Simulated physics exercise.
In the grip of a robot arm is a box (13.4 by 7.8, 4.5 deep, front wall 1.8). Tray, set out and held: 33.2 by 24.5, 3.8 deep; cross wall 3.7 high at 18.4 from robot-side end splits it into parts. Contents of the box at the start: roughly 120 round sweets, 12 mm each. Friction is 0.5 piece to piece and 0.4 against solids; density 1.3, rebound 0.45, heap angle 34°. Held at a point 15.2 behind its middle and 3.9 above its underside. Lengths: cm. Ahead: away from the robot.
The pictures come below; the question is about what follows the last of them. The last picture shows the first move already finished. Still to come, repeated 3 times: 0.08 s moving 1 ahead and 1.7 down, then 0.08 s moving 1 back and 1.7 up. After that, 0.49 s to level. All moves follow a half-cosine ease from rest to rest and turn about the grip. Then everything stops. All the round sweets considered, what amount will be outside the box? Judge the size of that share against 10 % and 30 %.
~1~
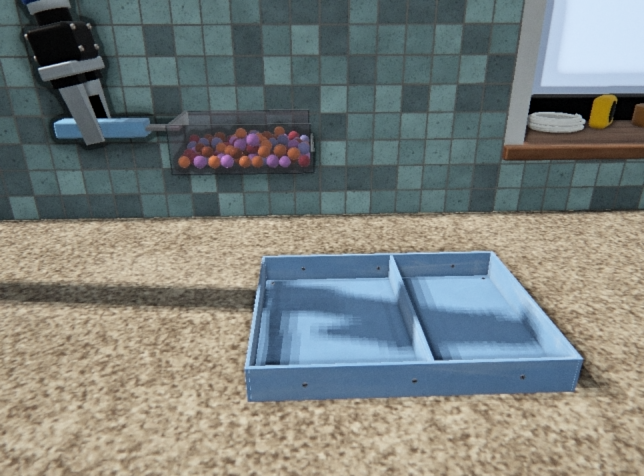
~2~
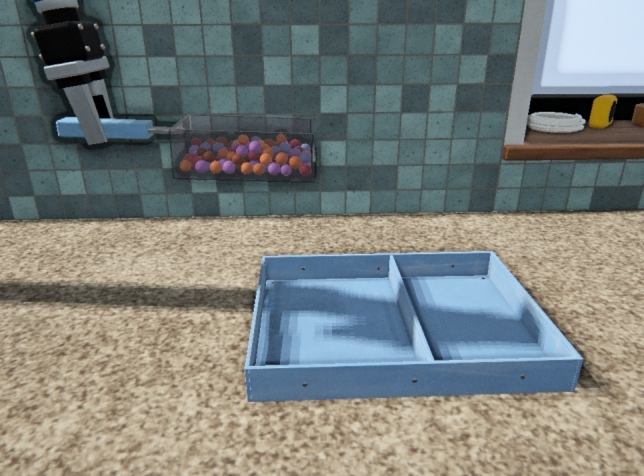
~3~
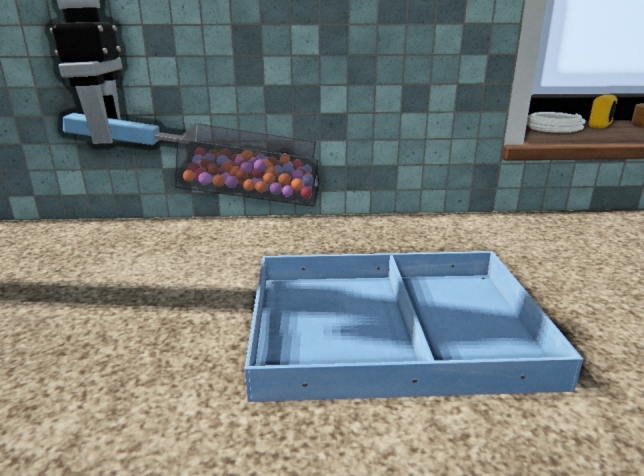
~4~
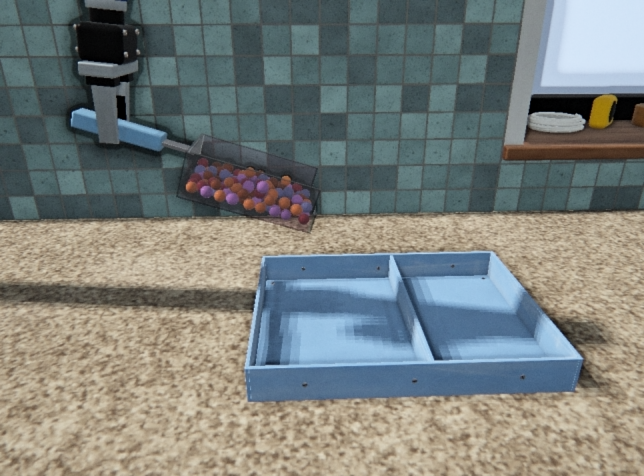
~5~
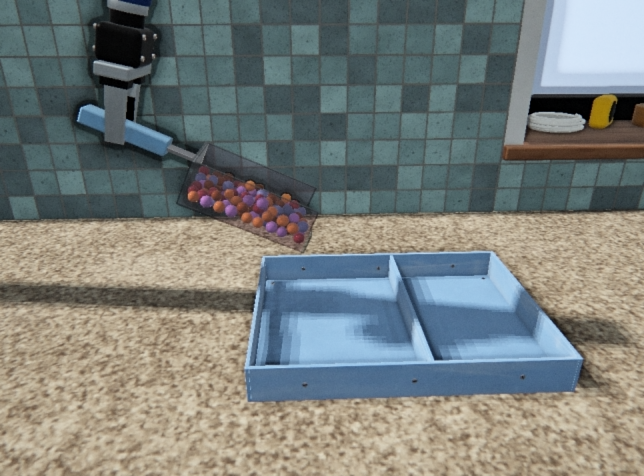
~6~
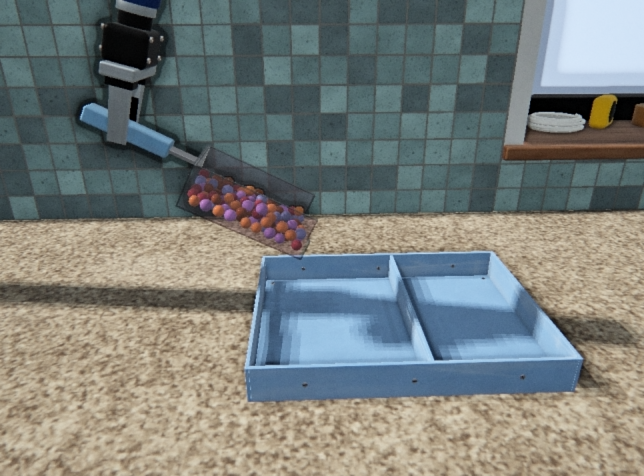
The share is below 10 %.
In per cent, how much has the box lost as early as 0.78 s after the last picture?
5 %.
Then, 0.39 s on, tilted 27° forward, highest piece 18 above the table; 118 in the box, 1 in flight or on a rim.
Then, 0.78 s on, tilted 9° forward, highest piece 22 above the table; 113 in the box, 6 in the robot-side part.
Then, 1.17 s on, level, highest piece 25 above the table; 113 in the box, 6 in the robot-side part.
Then, 2.22 s on, level, highest piece 25 above the table; 113 in the box, 6 in the robot-side part.
In the end, 113 in the box, 6 in the robot-side part. That is 5 % outside the box.
